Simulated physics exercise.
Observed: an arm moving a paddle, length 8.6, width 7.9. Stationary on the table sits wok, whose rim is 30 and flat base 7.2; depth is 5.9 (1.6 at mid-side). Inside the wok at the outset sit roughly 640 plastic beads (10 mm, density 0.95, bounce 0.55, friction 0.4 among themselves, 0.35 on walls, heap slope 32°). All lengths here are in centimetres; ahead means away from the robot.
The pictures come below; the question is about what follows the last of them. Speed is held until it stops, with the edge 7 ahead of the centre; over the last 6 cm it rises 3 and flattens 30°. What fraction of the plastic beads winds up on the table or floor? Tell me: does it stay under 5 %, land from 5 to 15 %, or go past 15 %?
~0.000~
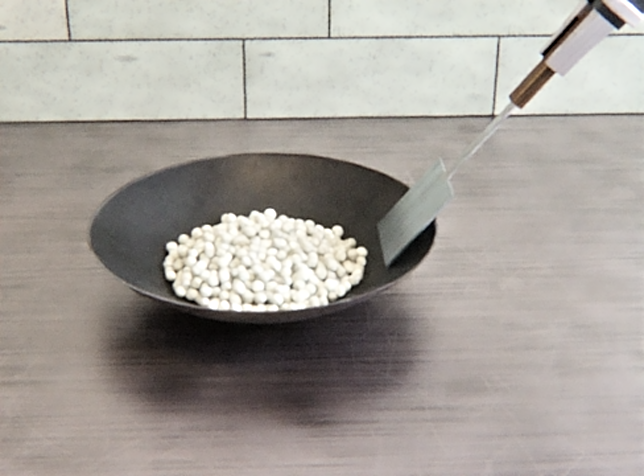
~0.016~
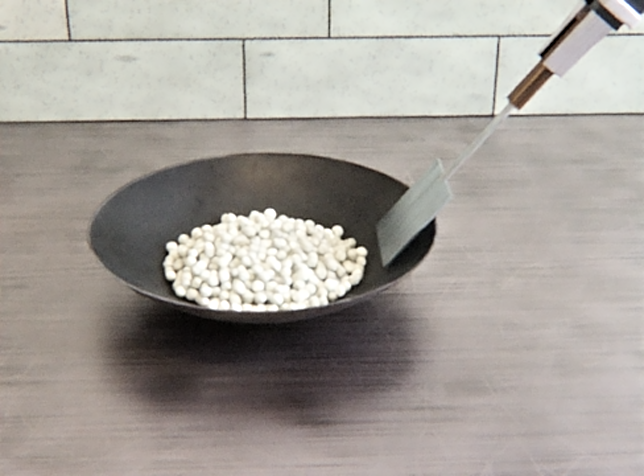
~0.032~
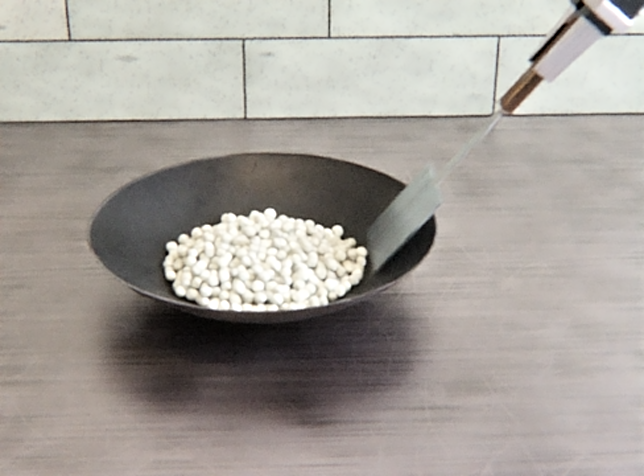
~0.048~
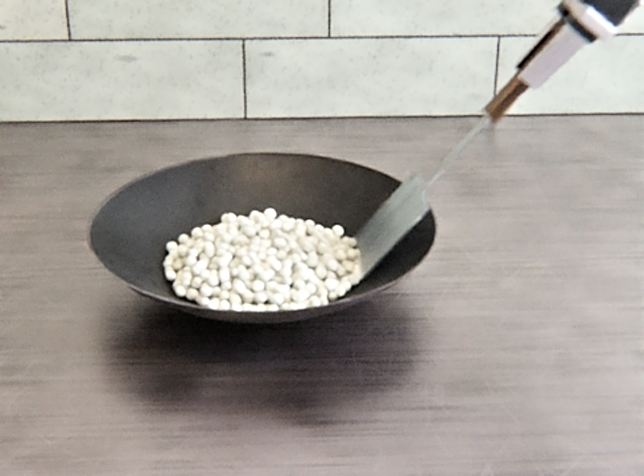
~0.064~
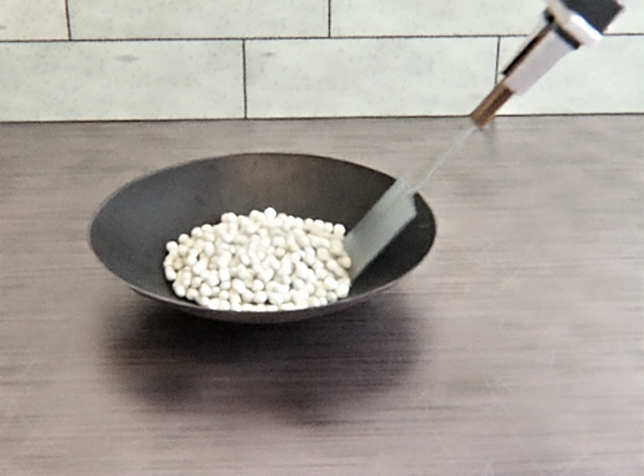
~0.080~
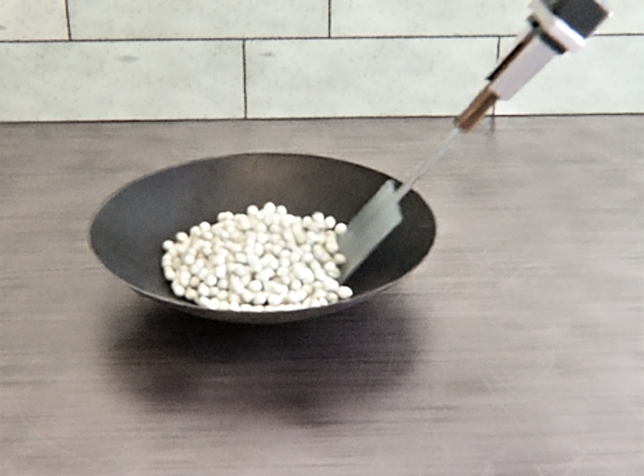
It stays under 5 %.
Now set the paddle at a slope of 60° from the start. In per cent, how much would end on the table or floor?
Roughly 0 per cent.
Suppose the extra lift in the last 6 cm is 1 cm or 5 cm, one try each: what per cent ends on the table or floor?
0 and 5 %.
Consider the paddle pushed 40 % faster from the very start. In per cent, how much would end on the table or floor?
In that case, close to 10 per cent.
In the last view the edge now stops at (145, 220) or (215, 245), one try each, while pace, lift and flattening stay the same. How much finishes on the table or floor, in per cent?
About 25 and 0 per cent.
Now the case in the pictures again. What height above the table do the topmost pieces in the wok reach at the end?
6.0 cm.
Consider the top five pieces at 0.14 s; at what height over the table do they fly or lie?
Around 5 cm above the table.
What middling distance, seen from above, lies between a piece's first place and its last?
4 cm.
After 0.14 s, sloping 51°, highest piece 5 above the table; 645 in the wok.
After 0.21 s, sloping 40°, highest piece 6 above the table; 645 in the wok.
After 0.44 s, sloping 21°, highest piece 7 above the table; 641 in the wok, 2 on the table or floor, 2 on the blade or in flight.
After 1.49 s, sloping 21°, highest piece 6 above the table; 641 in the wok, 4 on the table or floor.
In the end, 641 in the wok, 4 on the table or floor. That is 1 % on the table or floor.
